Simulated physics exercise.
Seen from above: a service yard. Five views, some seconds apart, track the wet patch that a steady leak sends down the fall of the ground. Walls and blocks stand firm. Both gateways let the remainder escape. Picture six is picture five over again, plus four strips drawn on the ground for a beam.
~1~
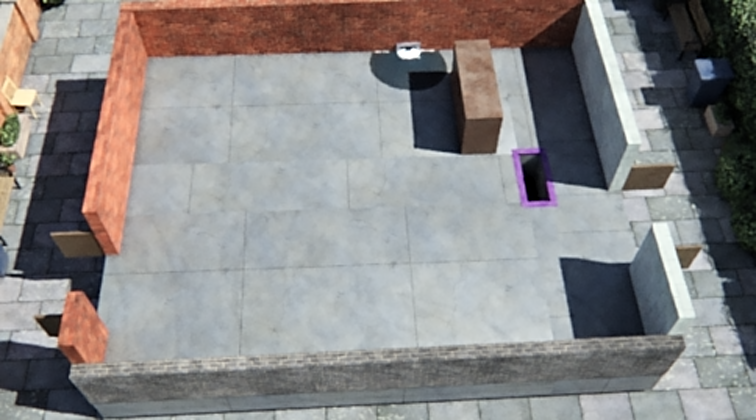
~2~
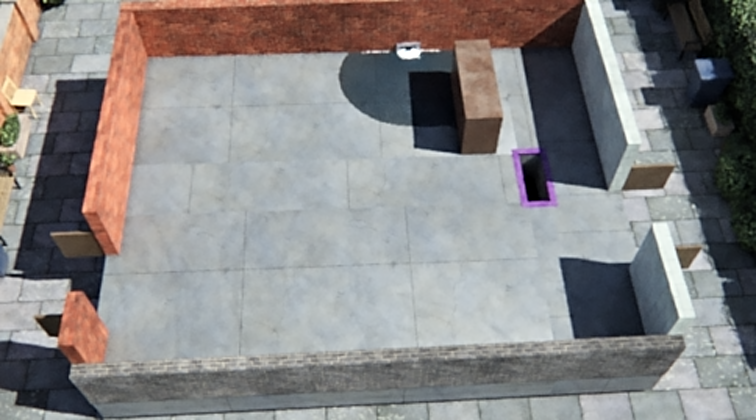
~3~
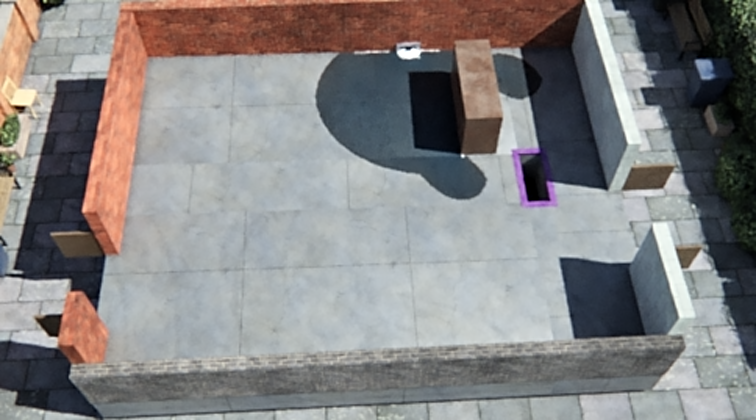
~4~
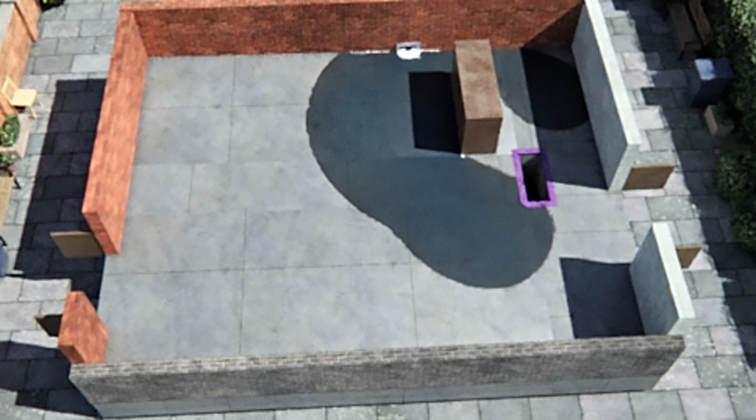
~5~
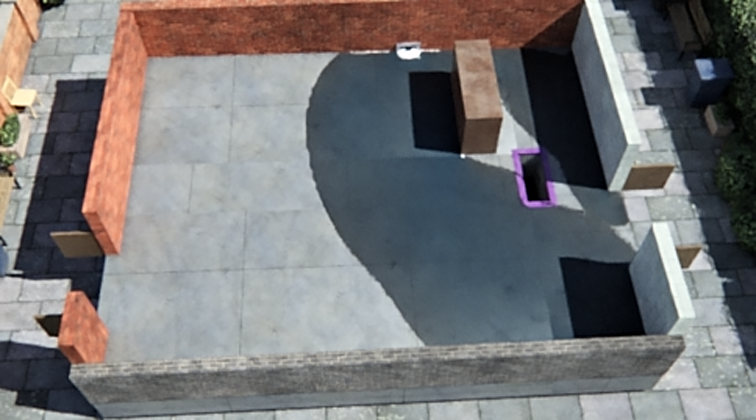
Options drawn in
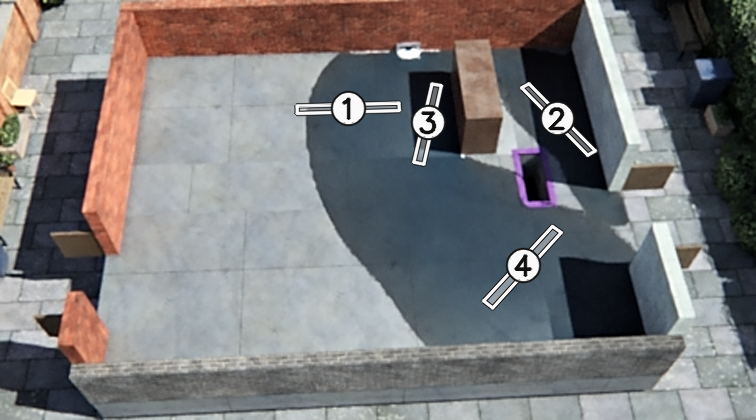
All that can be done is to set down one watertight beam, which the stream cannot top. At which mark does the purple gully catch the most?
4.
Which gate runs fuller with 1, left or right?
The right one.
On the marked copy, 1 from (297, 109) to (399, 106); 2 from (525, 85) to (591, 153); 3 from (418, 163) to (436, 84); 4 from (488, 304) to (556, 229).
For spot 1, about 8 % of the stream runs into the purple gully, about 86 % out by the gates.
For spot 2, about 7 % of the stream runs into the purple gully, about 86 % out by the gates.
For spot 3, about 8 % of the stream runs into the purple gully, about 88 % out by the gates.
For spot 4, about 13 % of the stream runs into the purple gully, about 79 % out by the gates.
